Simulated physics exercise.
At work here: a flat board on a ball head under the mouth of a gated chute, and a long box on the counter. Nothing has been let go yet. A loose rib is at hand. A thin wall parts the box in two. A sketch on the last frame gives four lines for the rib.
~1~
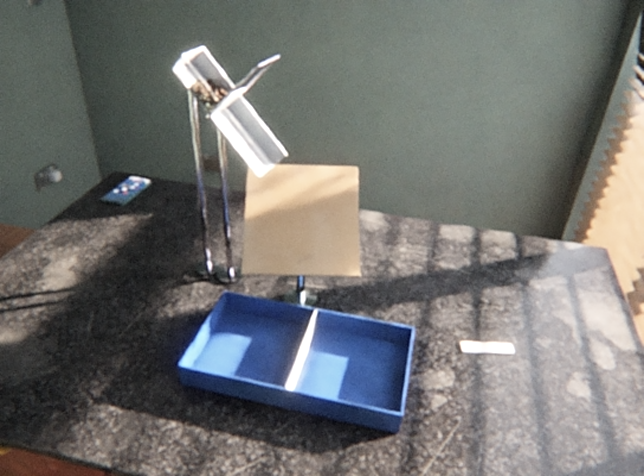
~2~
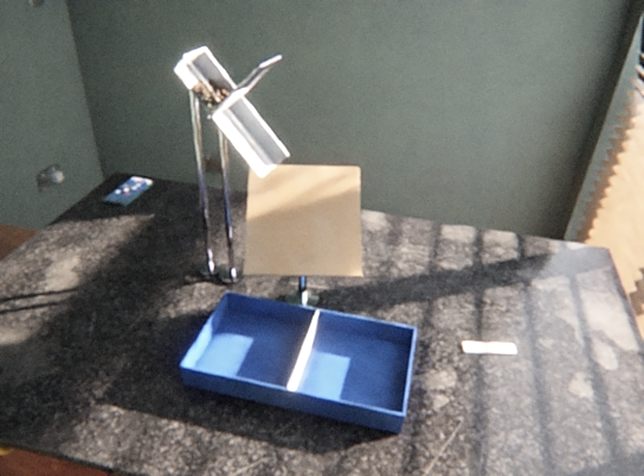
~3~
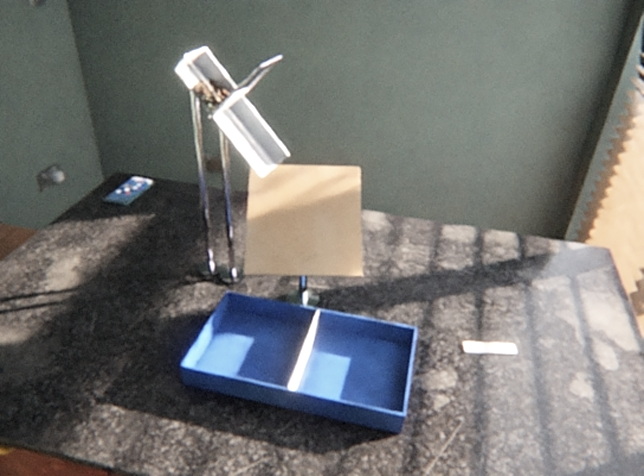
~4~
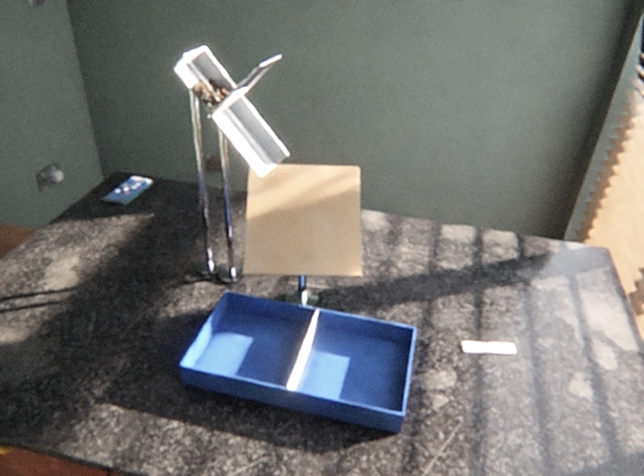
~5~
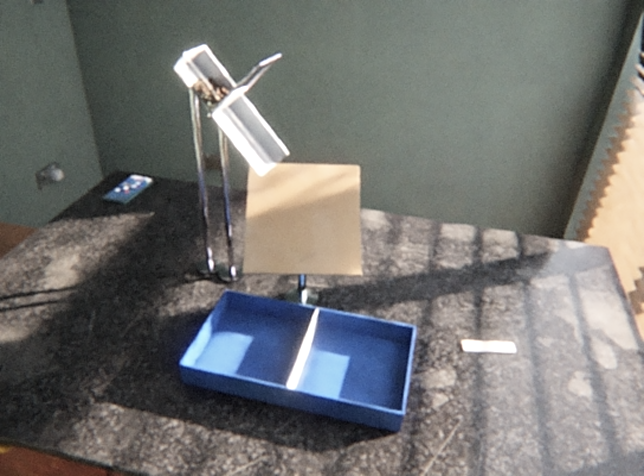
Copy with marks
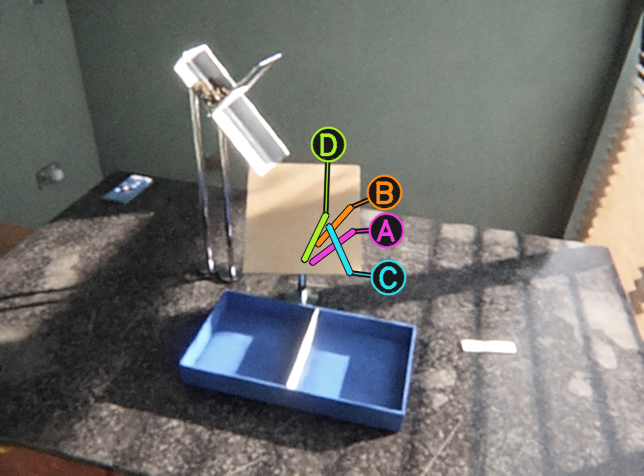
A dark, mottled counter stands against a grey-green wall in patchy sunlight, seen from the front and slightly above, with a jagged-edged tan sheet at the right. A long blue box parted by a thin pale wall sits front and centre, below an upright tan board and a white chute on metal legs, with a small white strip to the right. Nothing visibly moves, and the view stays practically still.
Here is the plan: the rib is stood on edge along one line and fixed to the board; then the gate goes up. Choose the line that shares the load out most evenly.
I would pick line B.
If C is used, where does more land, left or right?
The right half.
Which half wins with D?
Left.
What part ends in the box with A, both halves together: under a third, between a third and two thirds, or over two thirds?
Over two thirds.
On the marked copy, line A from (353, 231) to (312, 262); line B from (350, 207) to (318, 243); line C from (329, 226) to (349, 272); line D from (325, 215) to (304, 259).
Choosing A, of what is caught, most in the left half, about a quarter in the right.
Choosing B, of what is caught, about two thirds in the left half, about a third in the right.
Choosing C, of what is caught, a small part in the left half, nearly all in the right.
Choosing D, of what is caught, nearly all in the left half, a small part in the right.
